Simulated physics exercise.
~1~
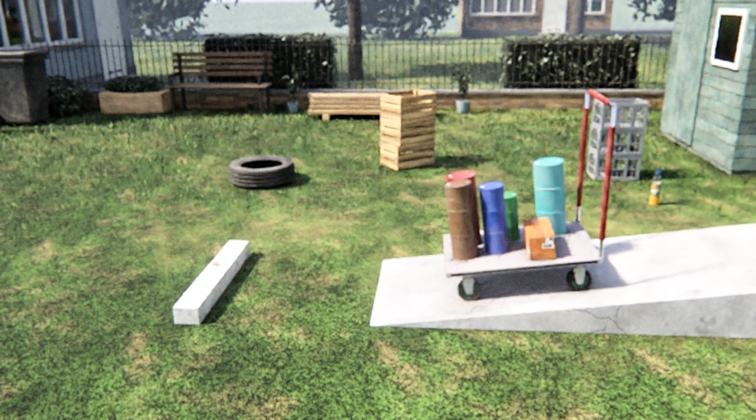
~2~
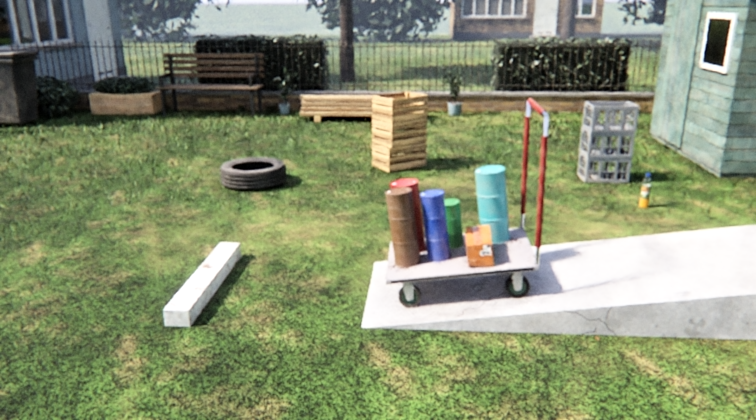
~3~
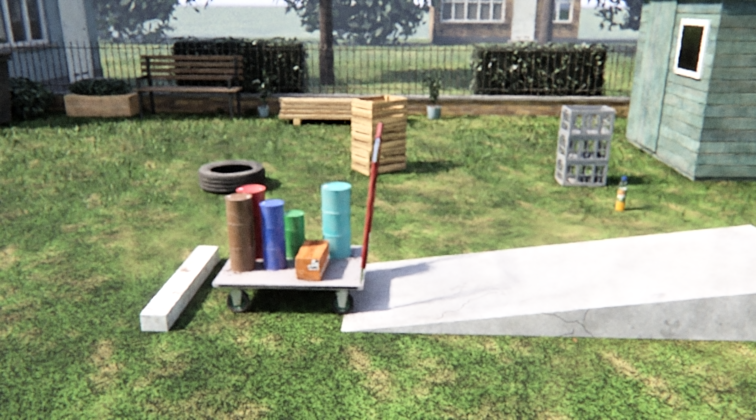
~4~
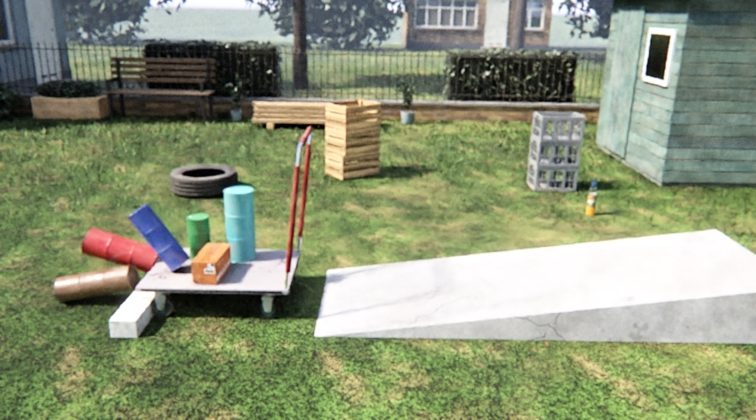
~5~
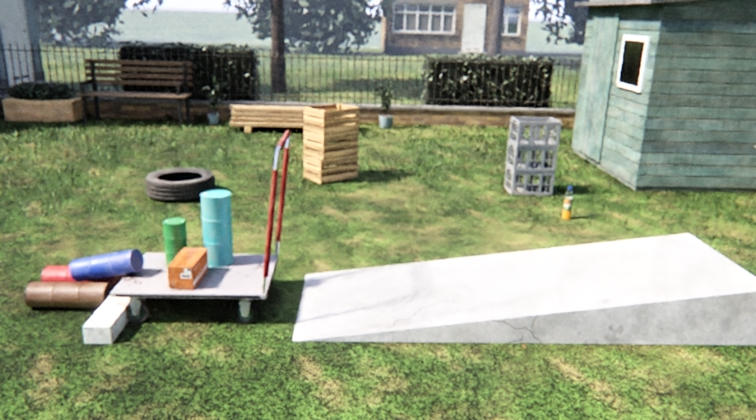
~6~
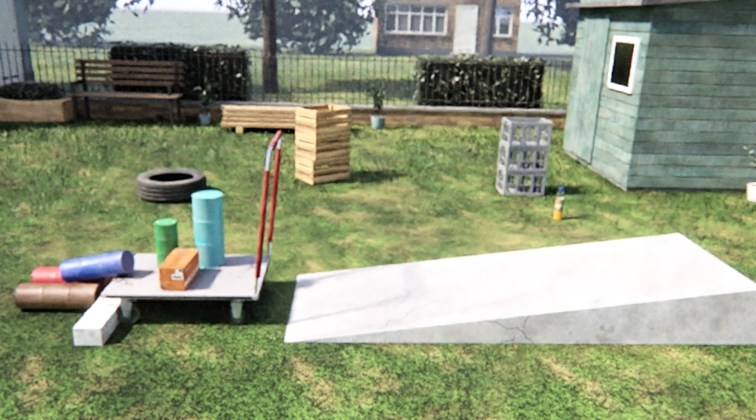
A flat trolley with a red handle stands on a pale ramp in a fenced garden, seen from the side and slightly above, with a bench, a tyre and a green shed behind. It carries brown, red, blue, green and turquoise canisters and an orange parcel. The trolley rolls left off the ramp and across the grass to a white kerb, as the view shifts slightly right. There the brown and red canisters tumble off over the front, and the blue one tips after them. The three lie on the grass, while the green and turquoise canisters stay upright beside the parcel on the stopped trolley.
